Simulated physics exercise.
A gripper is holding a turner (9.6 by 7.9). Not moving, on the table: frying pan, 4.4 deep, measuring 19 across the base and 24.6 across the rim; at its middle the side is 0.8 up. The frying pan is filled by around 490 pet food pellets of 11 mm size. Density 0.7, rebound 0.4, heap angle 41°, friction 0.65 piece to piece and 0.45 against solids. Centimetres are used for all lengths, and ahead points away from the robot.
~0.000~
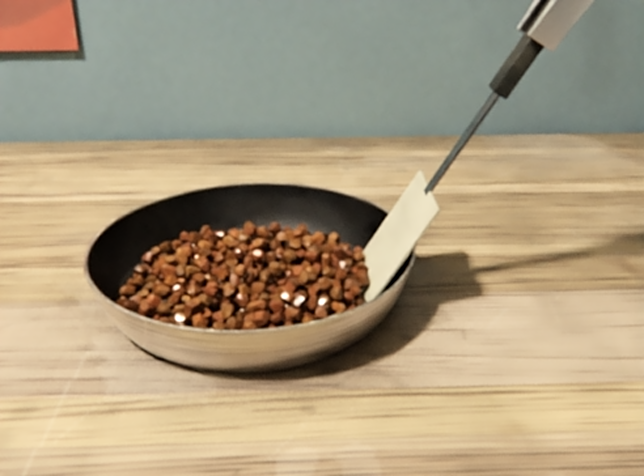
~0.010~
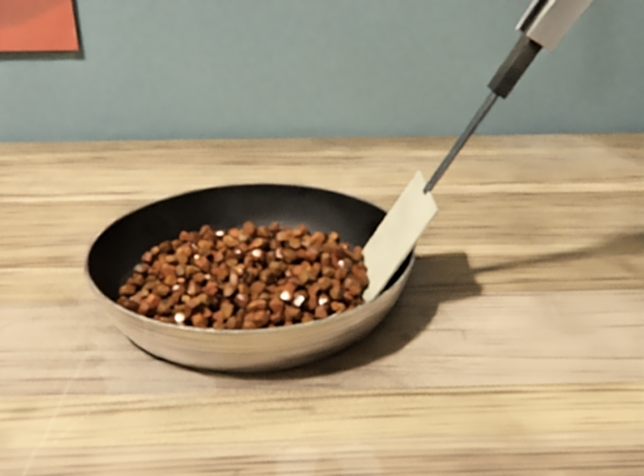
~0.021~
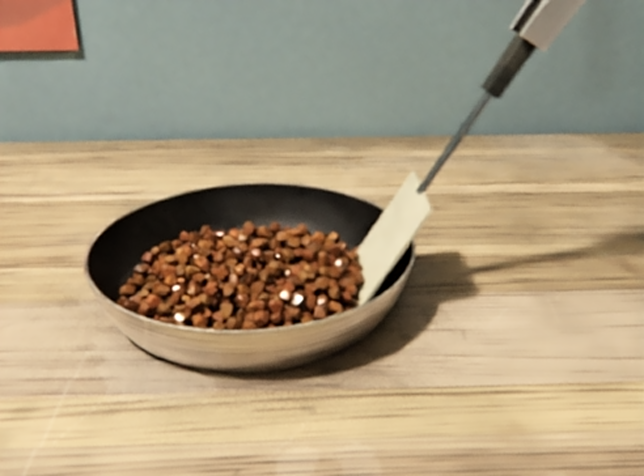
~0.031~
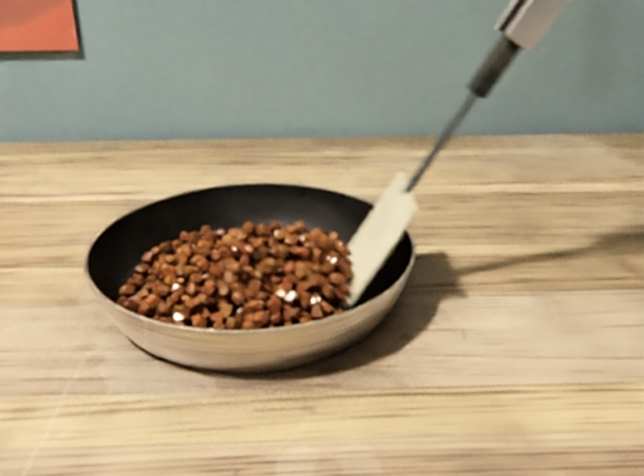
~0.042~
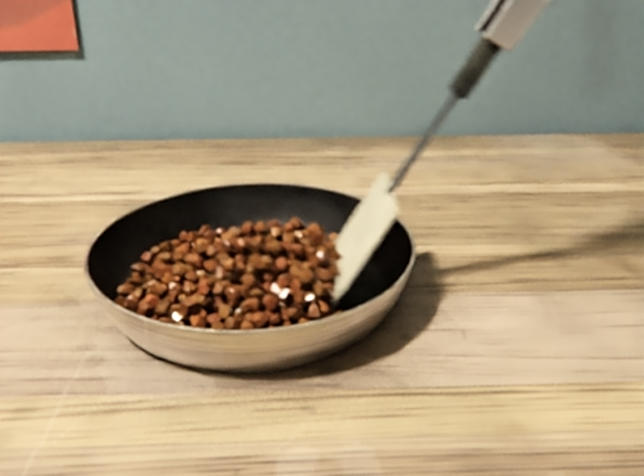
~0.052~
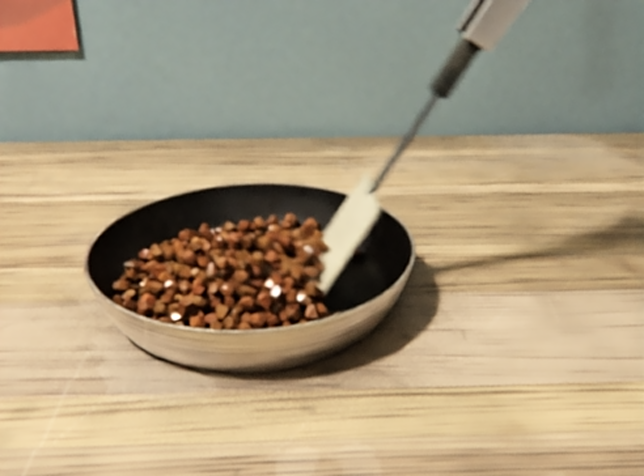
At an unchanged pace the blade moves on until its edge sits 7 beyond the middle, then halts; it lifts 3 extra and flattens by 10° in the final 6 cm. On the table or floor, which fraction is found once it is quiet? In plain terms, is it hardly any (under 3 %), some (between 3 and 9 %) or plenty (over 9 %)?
Plenty - over 9 %.
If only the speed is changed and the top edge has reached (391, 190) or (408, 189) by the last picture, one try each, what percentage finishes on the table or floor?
Estimates: About 10 %, about 0 %.
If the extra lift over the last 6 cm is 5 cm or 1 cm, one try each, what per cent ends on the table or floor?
I'd put it near 20 in a hundred, then near 15 in a hundred.
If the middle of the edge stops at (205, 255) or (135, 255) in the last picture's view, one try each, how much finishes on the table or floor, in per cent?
10 % and 30 %.
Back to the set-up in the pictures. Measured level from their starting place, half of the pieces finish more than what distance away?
I'd guess close to 4 centimetres.
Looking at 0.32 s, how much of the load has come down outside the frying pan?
15 %.
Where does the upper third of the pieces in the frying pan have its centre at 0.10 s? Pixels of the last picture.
Roughly pixel (209, 254).
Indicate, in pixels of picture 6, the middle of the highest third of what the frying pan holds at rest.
It is centred around (144, 272).
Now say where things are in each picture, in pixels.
The first picture shows the turner top edge at (430, 189), sloping 59°; upper third of the load around (254, 272), from x 125 to 365, top at y 230; 490 in the frying pan.
The second picture shows the turner top edge at (428, 189), sloping 59°; upper third of the load around (254, 272), from x 125 to 365, top at y 230.
The third picture shows the turner top edge at (422, 189), sloping 59°; upper third of the load around (262, 271), from x 125 to 365, top at y 230.
The fourth picture shows the turner top edge at (409, 189), sloping 59°; upper third of the load around (262, 269), from x 125 to 365, top at y 225.
The fifth picture shows the turner top edge at (391, 190), sloping 59°; upper third of the load around (258, 264), from x 120 to 365, top at y 225.
The sixth picture shows the turner top edge at (373, 190), sloping 59°; upper third of the load around (257, 261), from x 120 to 365, top at y 220; 490 in the frying pan.
After 0.08 s, sloping 59°, highest piece 6 above the table; 490 in the frying pan.
After 0.10 s, sloping 56°, highest piece 7 above the table; 490 in the frying pan.
After 0.32 s, sloping 49°, highest piece 8 above the table; 401 in the frying pan, 82 on the table or floor, 7 on the blade or in flight.
After 1.37 s, sloping 49°, highest piece 5 above the table; 401 in the frying pan, 89 on the table or floor.
In the end, 401 in the frying pan, 89 on the table or floor. That is 18 % on the table or floor.
